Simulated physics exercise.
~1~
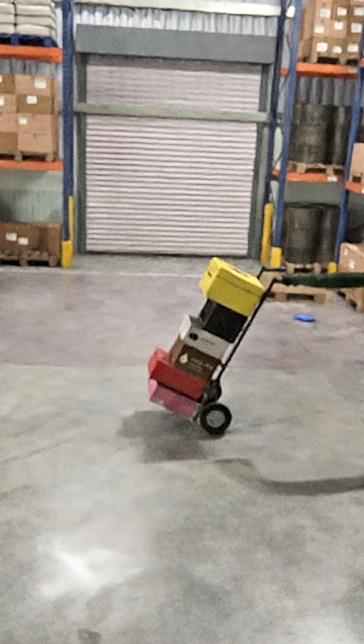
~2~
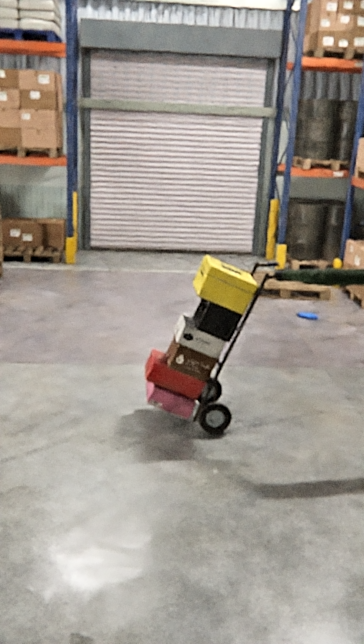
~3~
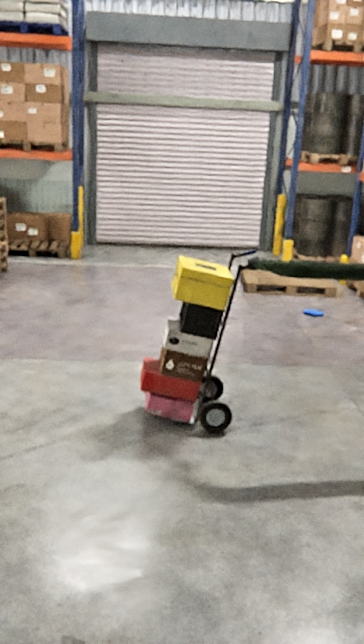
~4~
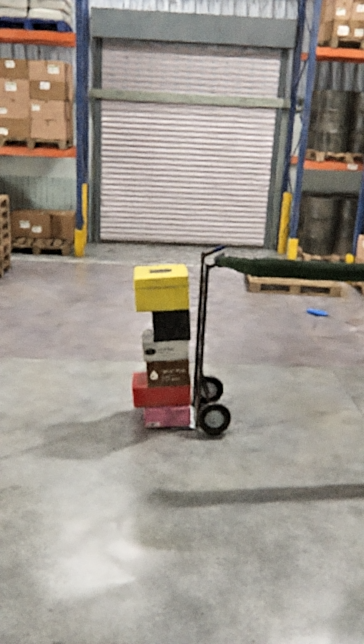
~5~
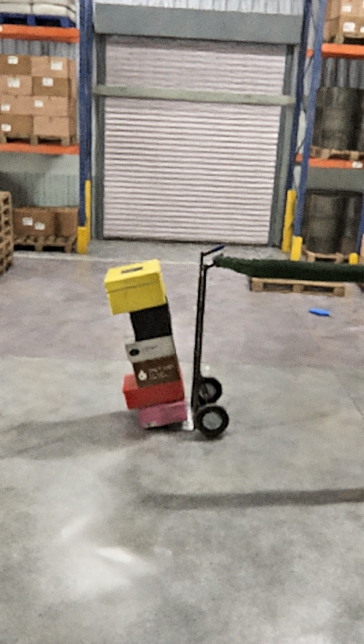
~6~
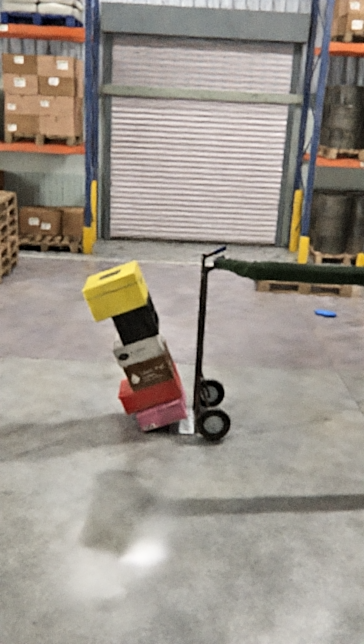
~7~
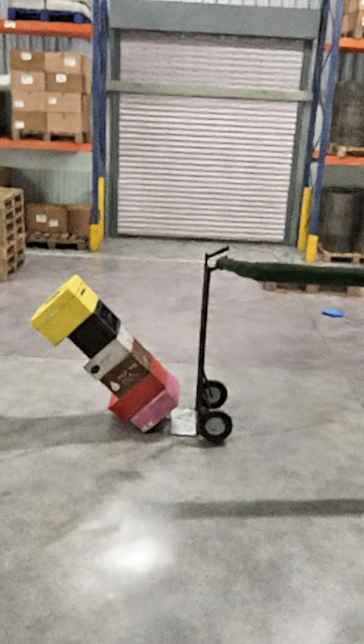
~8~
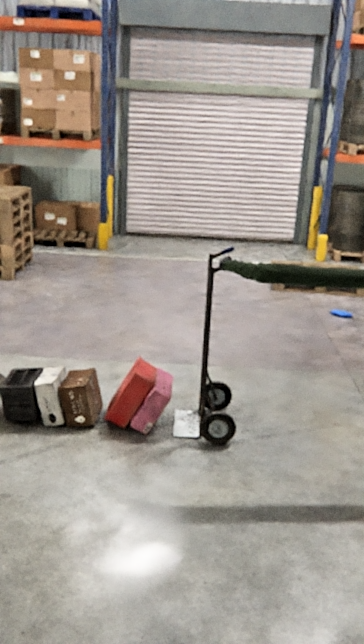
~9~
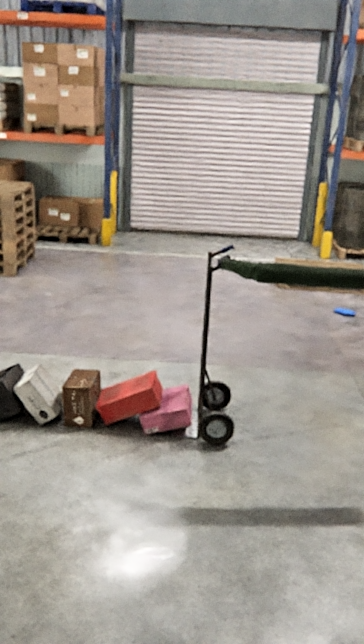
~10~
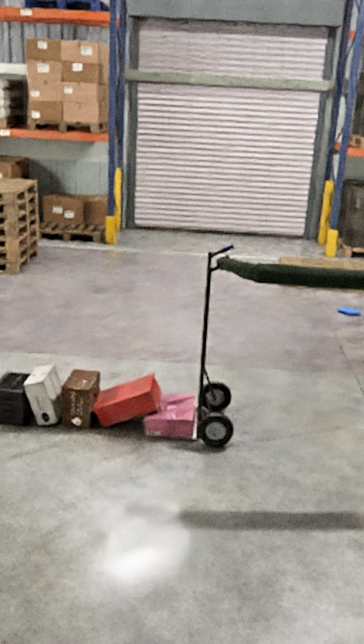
A tall stack of boxes toppled off a hand truck in a warehouse when the truck was swung upright, tipping left and spilling across the floor, the yellow one going out of view, while the red and pink ones ended up nearest the truck.
